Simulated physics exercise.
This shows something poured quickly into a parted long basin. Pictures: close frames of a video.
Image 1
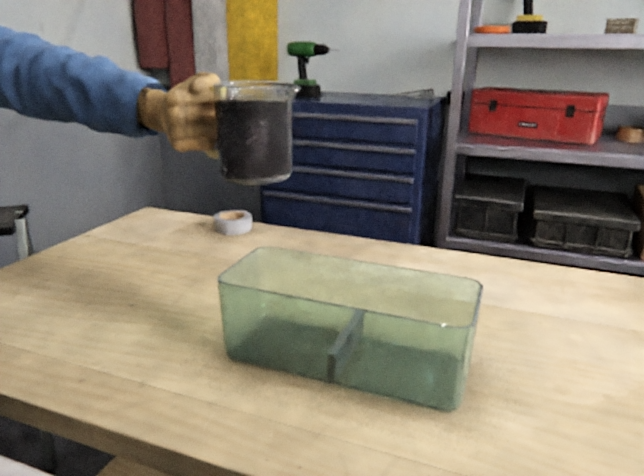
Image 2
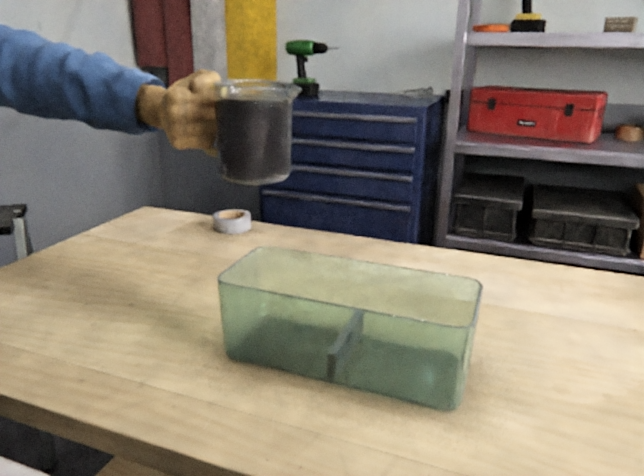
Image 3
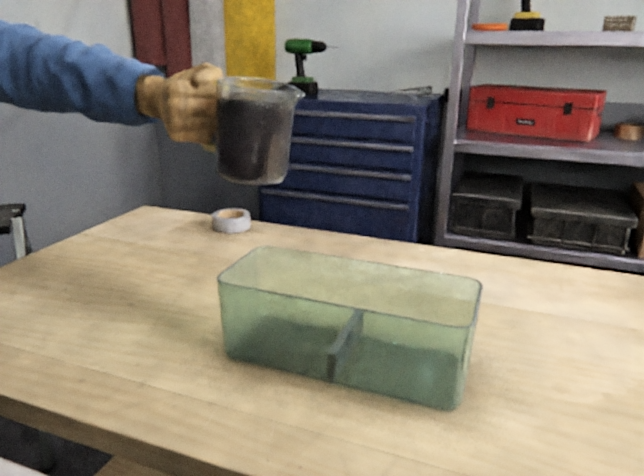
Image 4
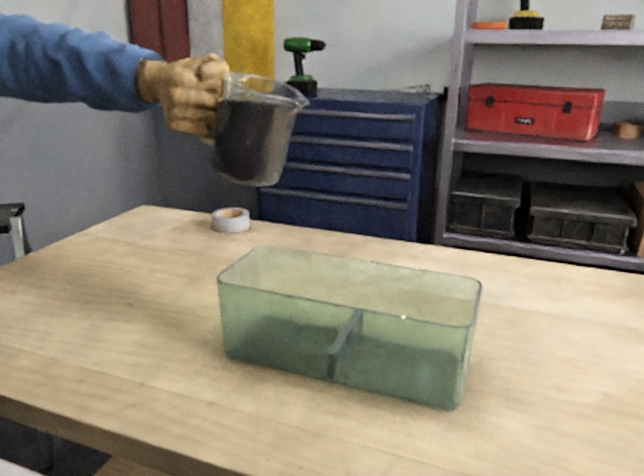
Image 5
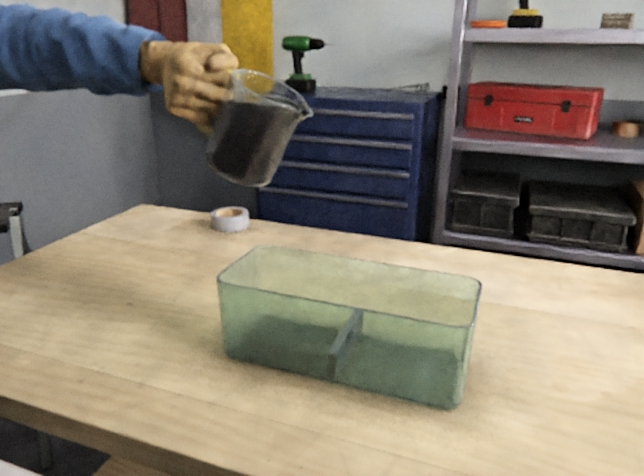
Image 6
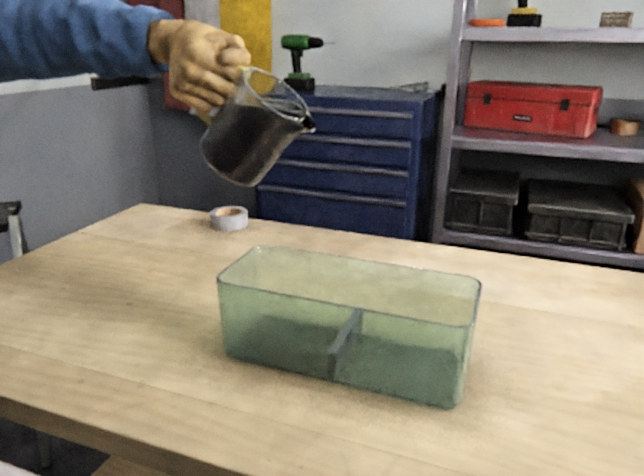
A gloved hand in a blue sleeve held a clear jug of dark liquid above a divided green basin on a wooden table, then steadily tilted it to the right until the liquid reached the spout.
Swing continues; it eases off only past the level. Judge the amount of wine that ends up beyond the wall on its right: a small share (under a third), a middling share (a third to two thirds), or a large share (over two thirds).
A middling share.
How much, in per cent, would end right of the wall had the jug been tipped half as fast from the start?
About 70 per cent.
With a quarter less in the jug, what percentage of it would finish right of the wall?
Some 20 parts in a hundred.
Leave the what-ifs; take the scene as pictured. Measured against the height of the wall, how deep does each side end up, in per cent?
The left part 40 per cent, the right part 30.
A moment on, the jug is tipped right over and 47 per cent is still to pour, 1 is left of the wall and 16 right of it.
Next, the jug is tipped right over and 5 per cent is still to pour, 41 is left of the wall and 39 right of it.
Then the jug is tipped right over and 0 per cent is still to pour, 53 is left of the wall and 41 right of it.
Later the jug is tipped right over and 0 per cent is still to pour, 54 is left of the wall and 42 right of it.
Finally, 54 per cent lies left of the wall, 42 right of it and 4 outside.
